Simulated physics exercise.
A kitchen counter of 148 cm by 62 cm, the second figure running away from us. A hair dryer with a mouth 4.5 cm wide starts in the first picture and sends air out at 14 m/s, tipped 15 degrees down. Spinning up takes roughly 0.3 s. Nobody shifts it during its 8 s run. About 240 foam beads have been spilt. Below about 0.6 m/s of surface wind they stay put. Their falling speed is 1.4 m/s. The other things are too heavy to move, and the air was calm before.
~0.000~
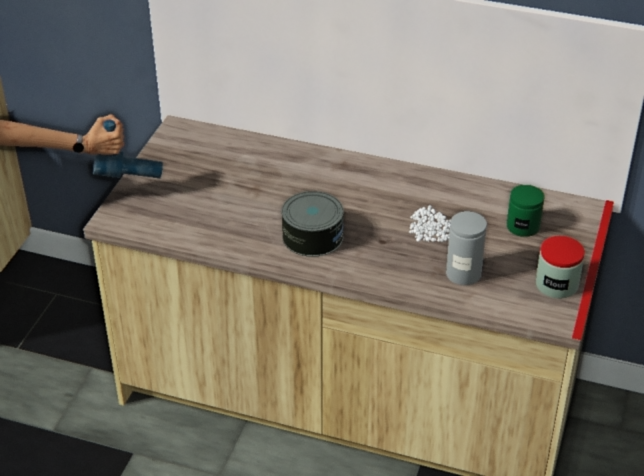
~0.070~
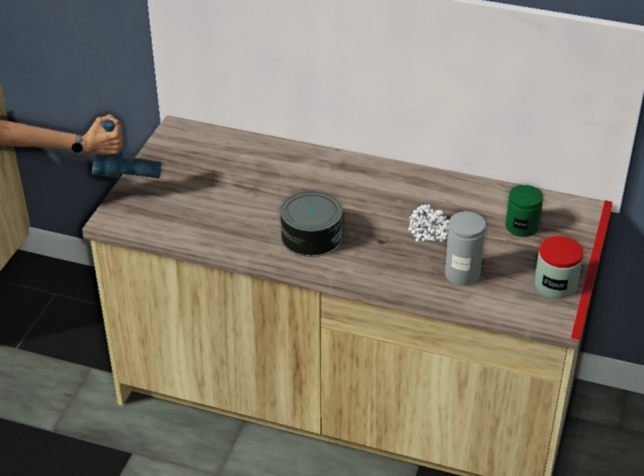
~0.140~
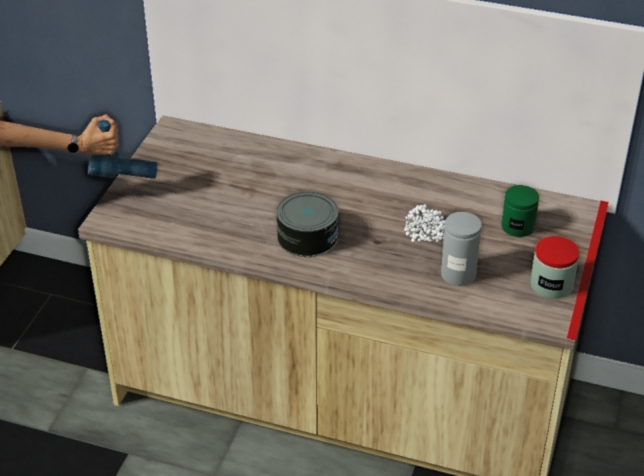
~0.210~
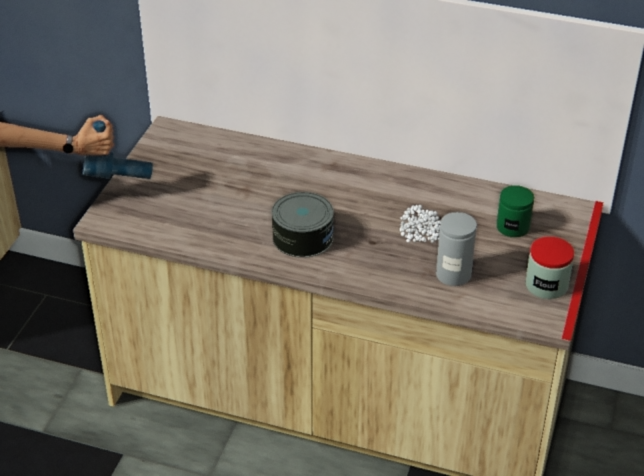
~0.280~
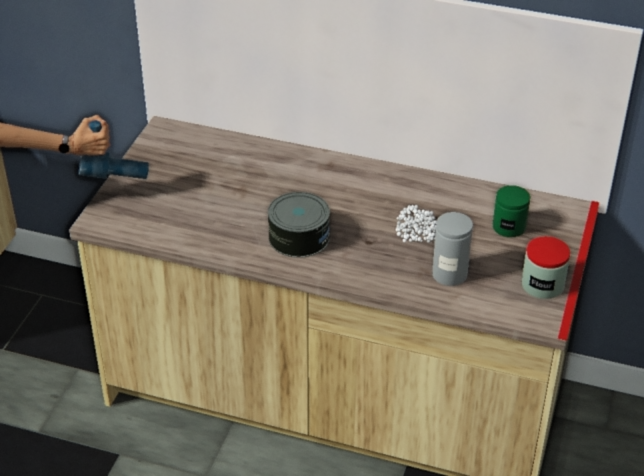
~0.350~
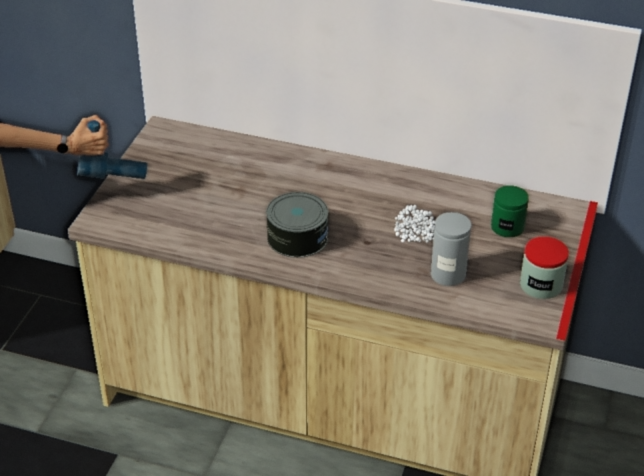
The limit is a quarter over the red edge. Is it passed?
As for a quarter going over the red edge: Yes.
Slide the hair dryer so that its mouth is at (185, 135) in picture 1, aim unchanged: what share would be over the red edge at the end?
Then about 60 %.
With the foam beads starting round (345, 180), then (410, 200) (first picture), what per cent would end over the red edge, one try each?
In turn about 100 %, 90 %.
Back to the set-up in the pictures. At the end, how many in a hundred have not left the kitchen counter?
About 4 %.
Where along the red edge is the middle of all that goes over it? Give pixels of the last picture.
At about (585, 258).
After 1.6 s the count stands so, 82 % are over the red edge; the middle of those still in play is near (522, 278).
After 2.6 s the count stands so, 87 % are over the red edge.
After 4.4 s the count stands so, 88 % are over the red edge.
After 8.0 s, at the end, 88 % are over the red edge.
